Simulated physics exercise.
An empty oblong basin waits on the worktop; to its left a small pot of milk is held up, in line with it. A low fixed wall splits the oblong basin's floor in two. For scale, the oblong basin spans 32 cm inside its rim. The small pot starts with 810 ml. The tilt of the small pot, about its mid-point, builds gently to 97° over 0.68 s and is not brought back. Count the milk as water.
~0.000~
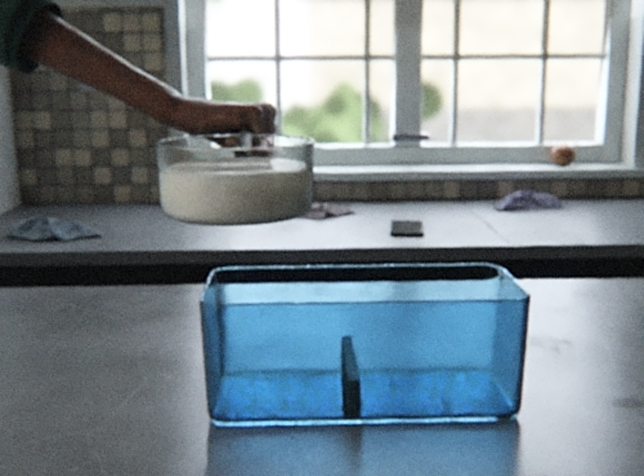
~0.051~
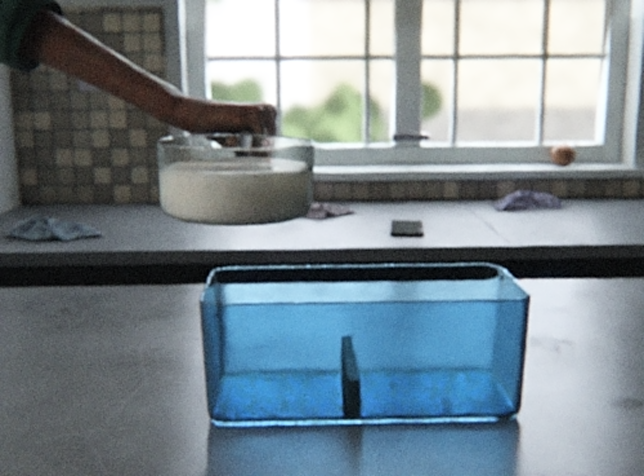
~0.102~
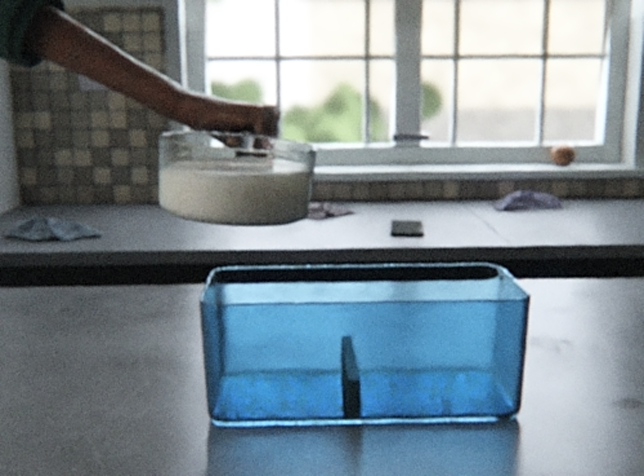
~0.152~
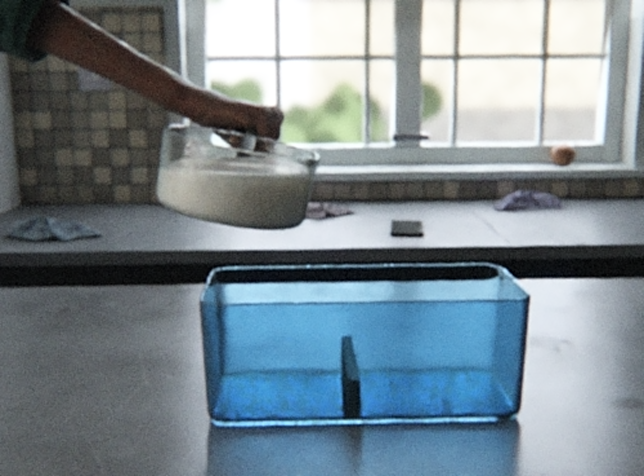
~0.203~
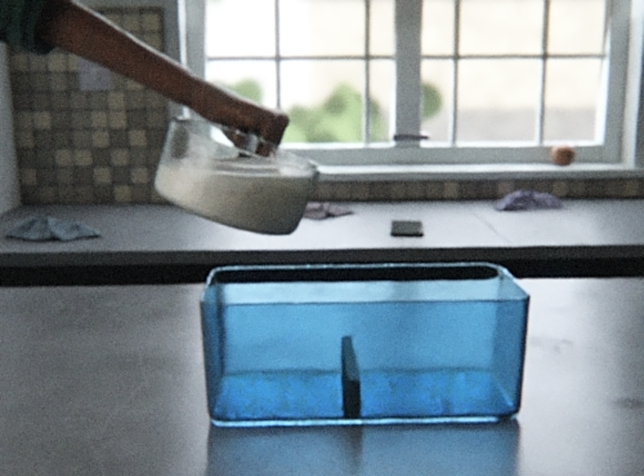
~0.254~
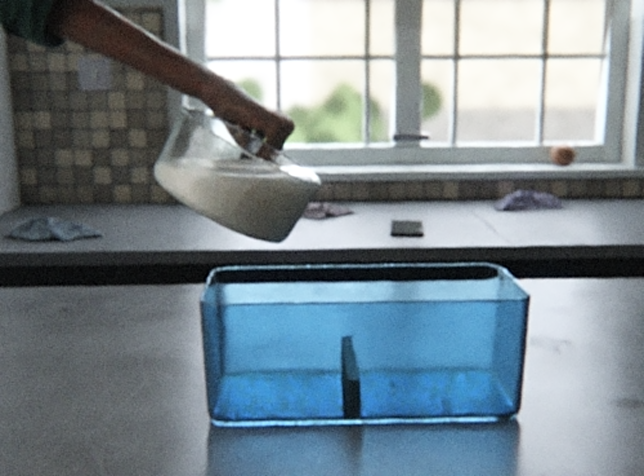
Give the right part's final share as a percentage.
About 56 per cent.
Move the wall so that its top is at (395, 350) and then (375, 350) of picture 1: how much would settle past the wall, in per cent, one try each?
In turn about 5 and 25 per cent.
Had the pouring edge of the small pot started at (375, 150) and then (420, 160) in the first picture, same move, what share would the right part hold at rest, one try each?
In turn about 90 and 85 per cent.
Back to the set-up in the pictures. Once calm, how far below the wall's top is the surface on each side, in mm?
Some 24 mm on the left and 22 mm on the right.
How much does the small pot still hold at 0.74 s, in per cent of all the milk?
About 10 per cent.
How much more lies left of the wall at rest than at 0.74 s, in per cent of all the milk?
Some 16 per cent.
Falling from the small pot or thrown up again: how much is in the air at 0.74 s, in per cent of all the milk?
Near 5 in a hundred.
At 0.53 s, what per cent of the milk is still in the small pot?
Near 34 in a hundred.
After 0.53 s the tilt is 86° and 34 per cent is still to pour, 5 is left of the wall and 26 right of it.
After 0.74 s the tilt is 97° and 10 per cent is still to pour, 29 is left of the wall and 57 right of it.
After 0.95 s the tilt is 97° and 2 per cent is still to pour, 40 is left of the wall and 55 right of it.
After 1.18 s the tilt is 97° and 0 per cent is still to pour, 43 is left of the wall and 55 right of it.
In the end 44 per cent lies left of the wall, 56 right of it and 0 outside.
